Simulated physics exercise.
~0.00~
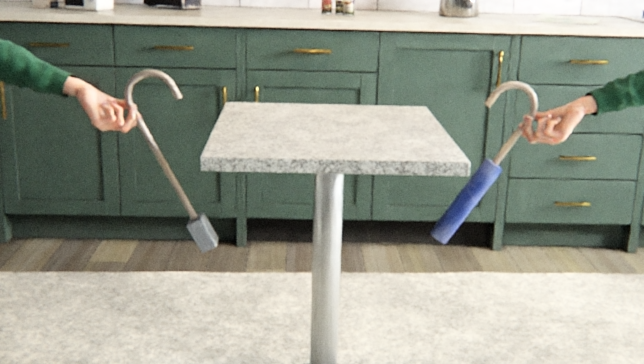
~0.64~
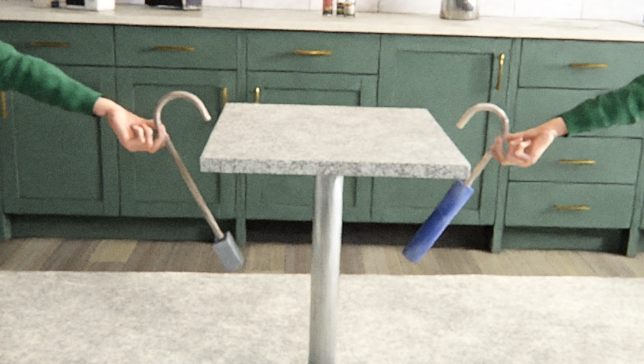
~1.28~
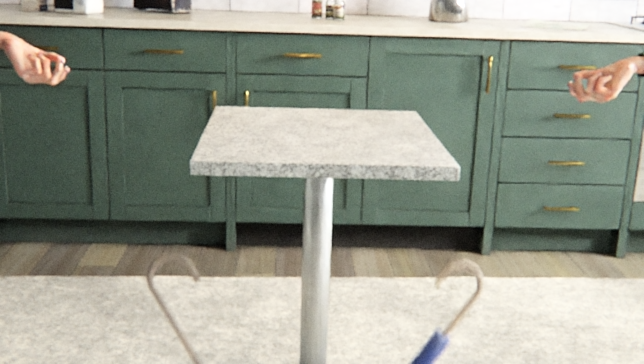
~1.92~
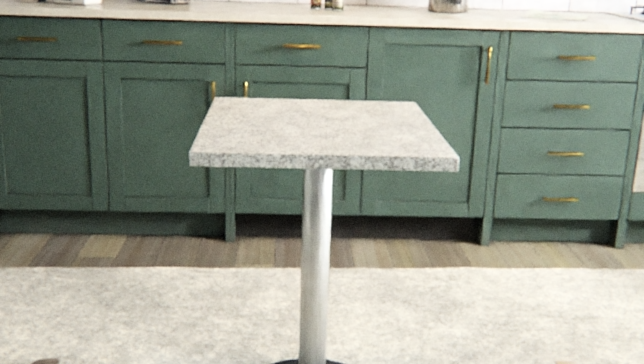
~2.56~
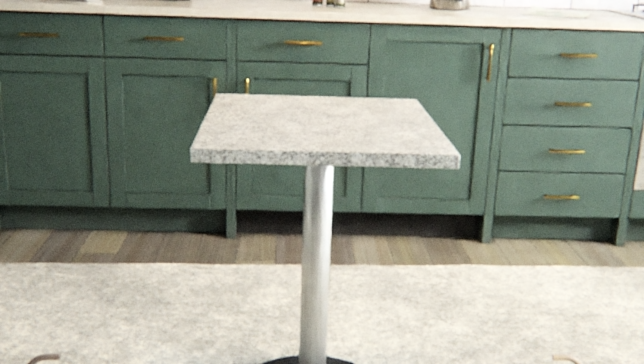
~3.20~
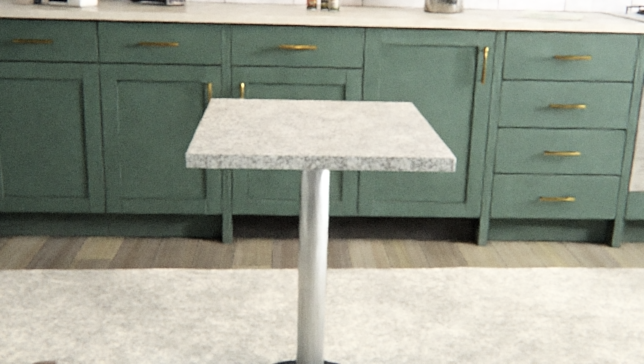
Two hands move a grey brush and a blue umbrella toward a table, and both fall.
